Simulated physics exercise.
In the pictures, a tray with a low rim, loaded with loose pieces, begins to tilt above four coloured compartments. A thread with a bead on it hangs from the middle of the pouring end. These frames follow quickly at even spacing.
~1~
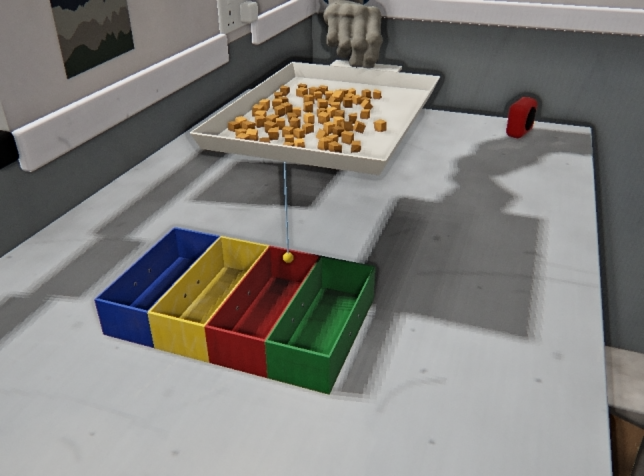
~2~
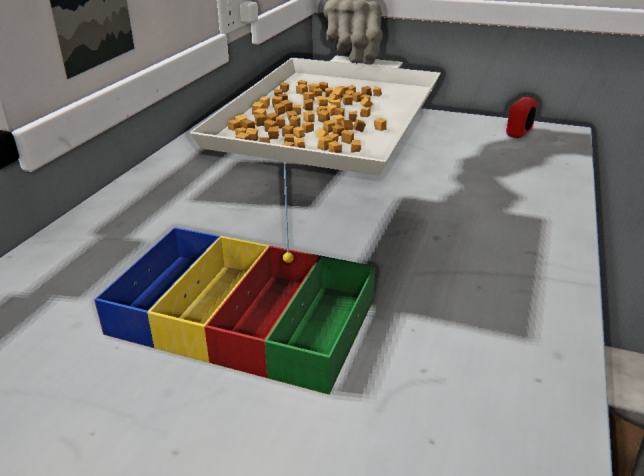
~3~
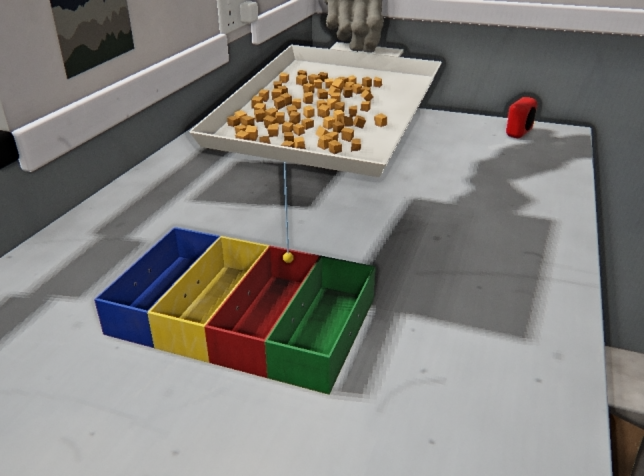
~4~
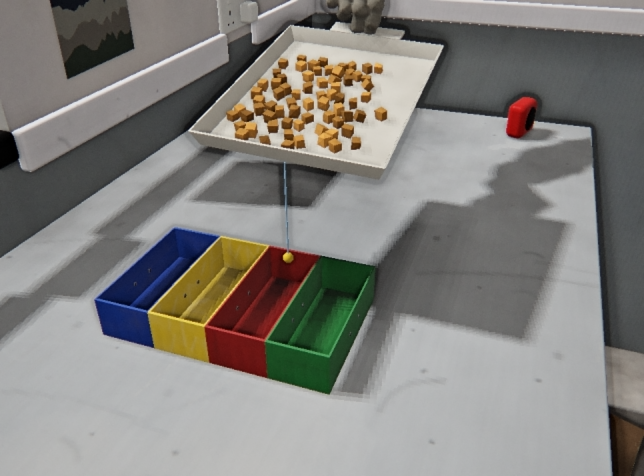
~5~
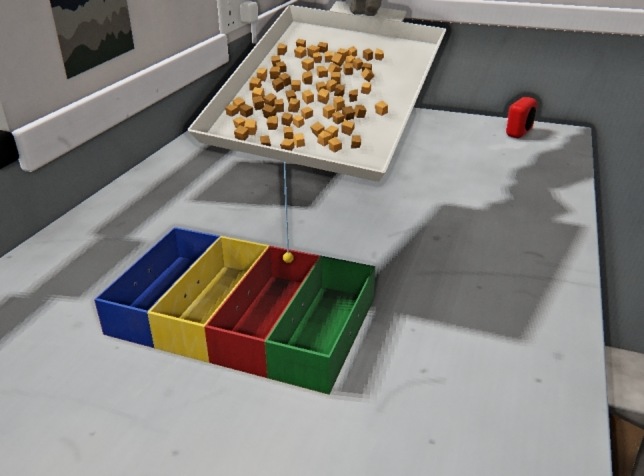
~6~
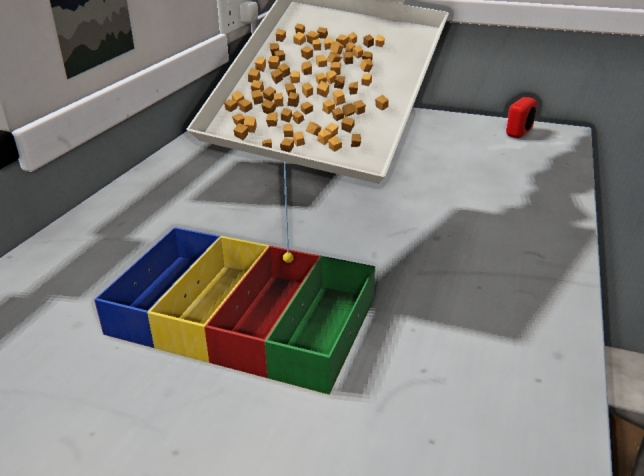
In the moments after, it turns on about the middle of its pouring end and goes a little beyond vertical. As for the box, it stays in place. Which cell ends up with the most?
The green cell.
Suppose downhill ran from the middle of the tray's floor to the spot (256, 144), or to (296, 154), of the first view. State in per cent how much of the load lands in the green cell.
0 % and 30 %.
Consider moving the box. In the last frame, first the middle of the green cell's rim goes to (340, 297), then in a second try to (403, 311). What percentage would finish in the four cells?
80 and 100 in a hundred, in turn.
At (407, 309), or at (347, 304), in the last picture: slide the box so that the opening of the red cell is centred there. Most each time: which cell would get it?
The yellow one first, the red cell second.
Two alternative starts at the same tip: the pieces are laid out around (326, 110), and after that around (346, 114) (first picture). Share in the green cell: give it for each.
Estimate: 40 % first, 40 % second.
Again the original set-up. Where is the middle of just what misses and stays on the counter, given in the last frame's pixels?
Estimated middle: Around (378, 370).
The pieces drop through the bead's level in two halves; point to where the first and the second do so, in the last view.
The first part at (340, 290); the rest at (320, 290).
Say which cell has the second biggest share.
Rank two - the red one.
Soon, tray tipped steeply; nearly all on the tray; a stray few falling or outside the box.
A while on, tray tipped past a quarter turn; most on the tray; a small part in the red cell; a stray few in the green cell; a stray few in the yellow cell; about a quarter falling or outside the box.
Towards the end, tray tipped past a quarter turn; about half in the green cell; about a quarter in the red cell; a small part in the yellow cell; about a quarter falling or outside the box.
Finally, tray tipped past a quarter turn; about half in the green cell; about a quarter in the red cell; a small part in the yellow cell; none in the blue cell; about a quarter outside the box.
